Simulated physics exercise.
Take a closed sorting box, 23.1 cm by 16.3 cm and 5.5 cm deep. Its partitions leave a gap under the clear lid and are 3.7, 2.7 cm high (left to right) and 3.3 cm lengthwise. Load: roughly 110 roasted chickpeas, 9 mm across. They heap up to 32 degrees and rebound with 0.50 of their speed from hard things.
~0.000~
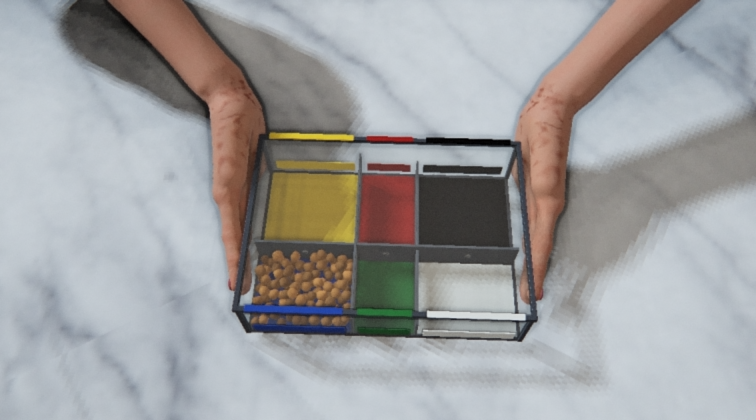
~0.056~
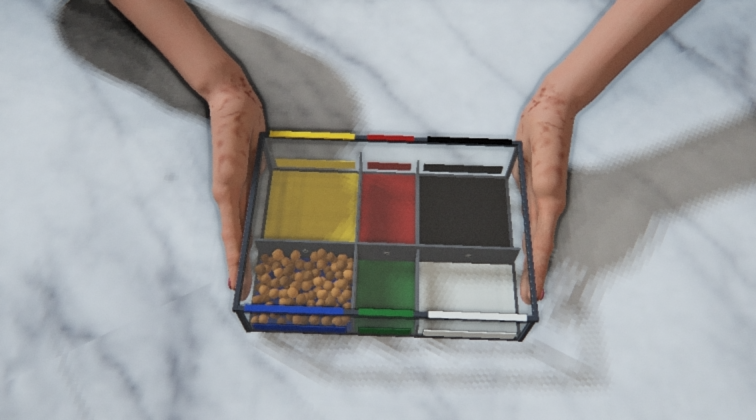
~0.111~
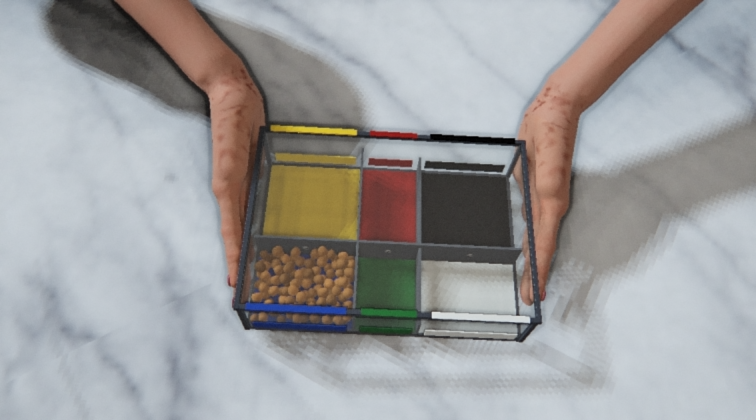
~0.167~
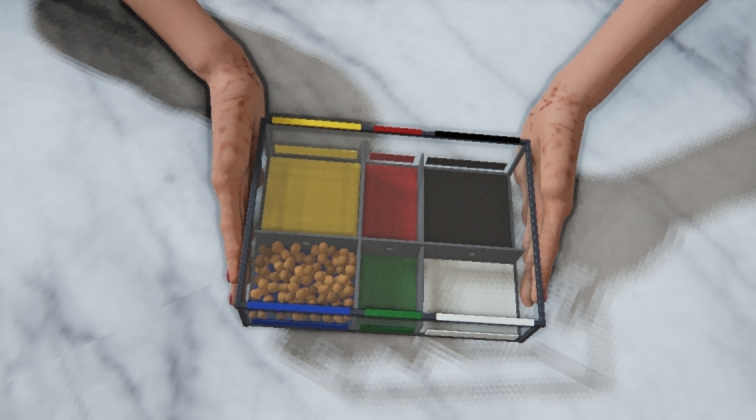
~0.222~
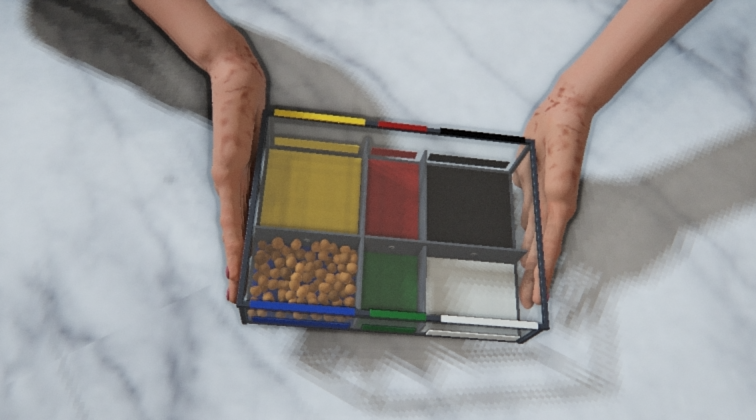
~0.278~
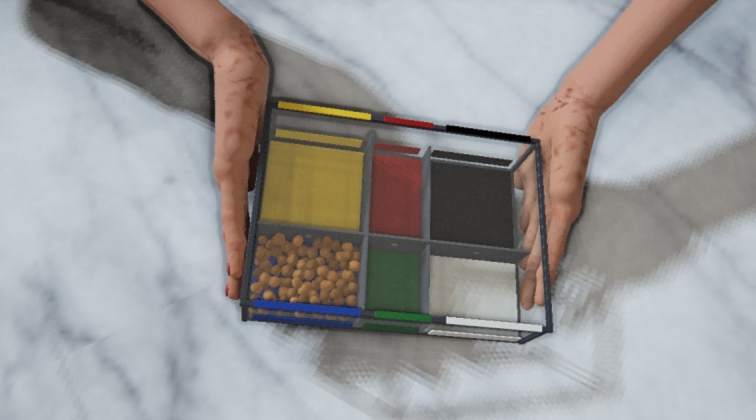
Two hands slightly tilt a clear divided box with small brown balls in one compartment.
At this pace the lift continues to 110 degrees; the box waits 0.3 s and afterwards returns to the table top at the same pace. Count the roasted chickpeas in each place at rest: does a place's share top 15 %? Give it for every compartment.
Red compartment: Does not, blue compartment: Tops it, green compartment: Does not, yellow compartment: Does not, white compartment: Tops it, black compartment: Does not.
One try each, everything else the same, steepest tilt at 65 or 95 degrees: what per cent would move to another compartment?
Roughly 0 percent, then roughly 25 percent.
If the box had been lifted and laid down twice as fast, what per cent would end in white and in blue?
Outcome, in per cent - white: 30; blue: 70.
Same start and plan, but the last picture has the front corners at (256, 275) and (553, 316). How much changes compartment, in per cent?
My guess is close to 45 per cent.
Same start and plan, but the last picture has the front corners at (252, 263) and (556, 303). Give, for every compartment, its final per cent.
Red 0, blue 25, green 0, yellow 0, white 0, black 75.
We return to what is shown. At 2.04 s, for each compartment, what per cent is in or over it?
Red 0 %, blue 60 %, green 10 %, yellow 0 %, white 30 %, black 0 %.
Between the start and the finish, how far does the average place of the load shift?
About 10.0 cm.
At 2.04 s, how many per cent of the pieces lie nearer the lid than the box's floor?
Something like 70 percent of the pieces.
After 2.04 s, tilt 110 degrees; blue 60 %, green 10 %, white 30 %.
After 3.22 s, tilt 55 degrees; blue 50 %, white 50 %.
After 4.34 s, tilt 0 degrees; blue 45 %, green 5 %, white 50 %.
At rest (4.8 s), red 0 %, blue 45 %, green 5 %, yellow 0 %, white 50 %, black 0 %.
